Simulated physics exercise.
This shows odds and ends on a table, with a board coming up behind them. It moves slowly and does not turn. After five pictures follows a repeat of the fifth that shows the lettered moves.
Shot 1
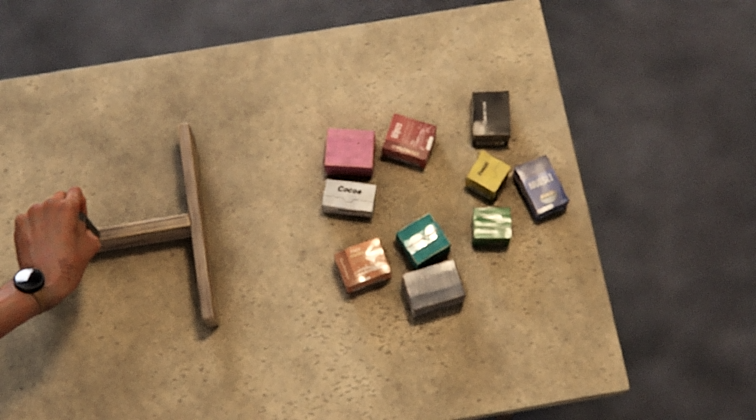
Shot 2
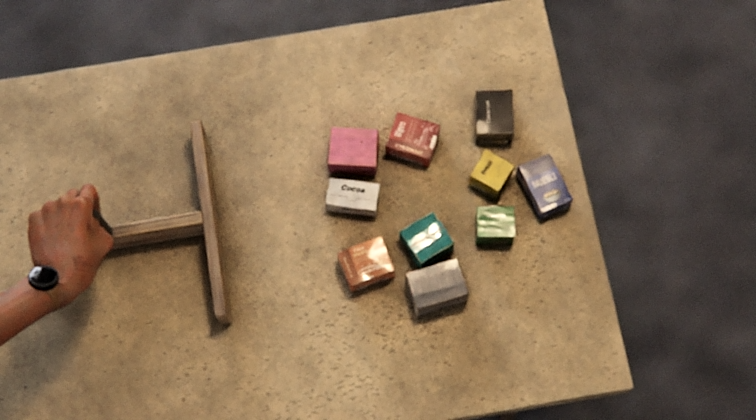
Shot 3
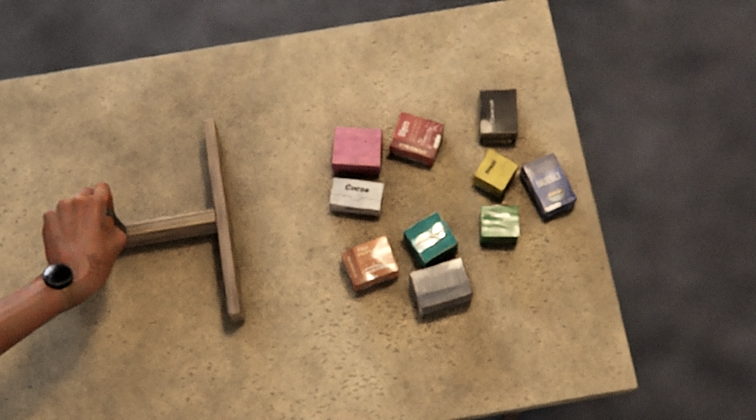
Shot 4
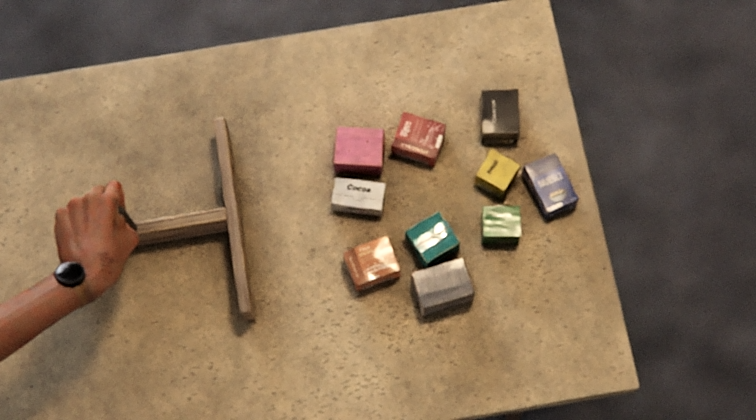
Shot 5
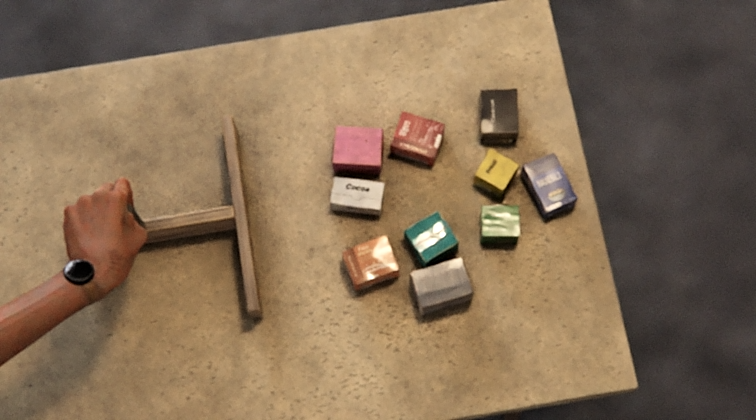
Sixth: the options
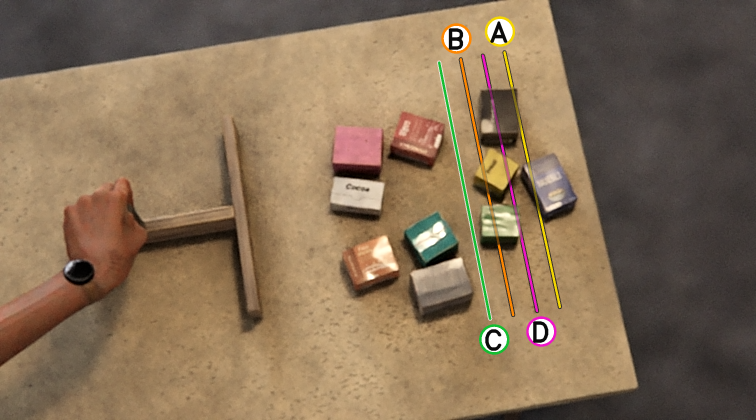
A hand slid a T-shaped wooden pusher slowly to the right across a speckled table, narrowing the gap to a scattered group of small colourful boxes, which stayed where they were, untouched.
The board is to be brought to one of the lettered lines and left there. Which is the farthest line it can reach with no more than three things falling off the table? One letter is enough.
The farthest such stop is D.
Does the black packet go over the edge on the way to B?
Yes.
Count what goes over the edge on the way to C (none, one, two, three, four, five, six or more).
In all, none.
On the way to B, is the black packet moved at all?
Yes.
On the marked copy, A at (531, 175); B at (486, 183); C at (464, 186); D at (509, 179).
Taking D. A third of the way, board (337, 194); pink block (362, 148); orange box (380, 265).
Two thirds of the way, board (433, 179); blue packet (563, 179); black packet (536, 104).
When it is over, board (507, 167); black packet over the edge; green packet over the edge; three fallen.
As for the rest, A drops six; B is within the limit but short; C is within the limit but short.
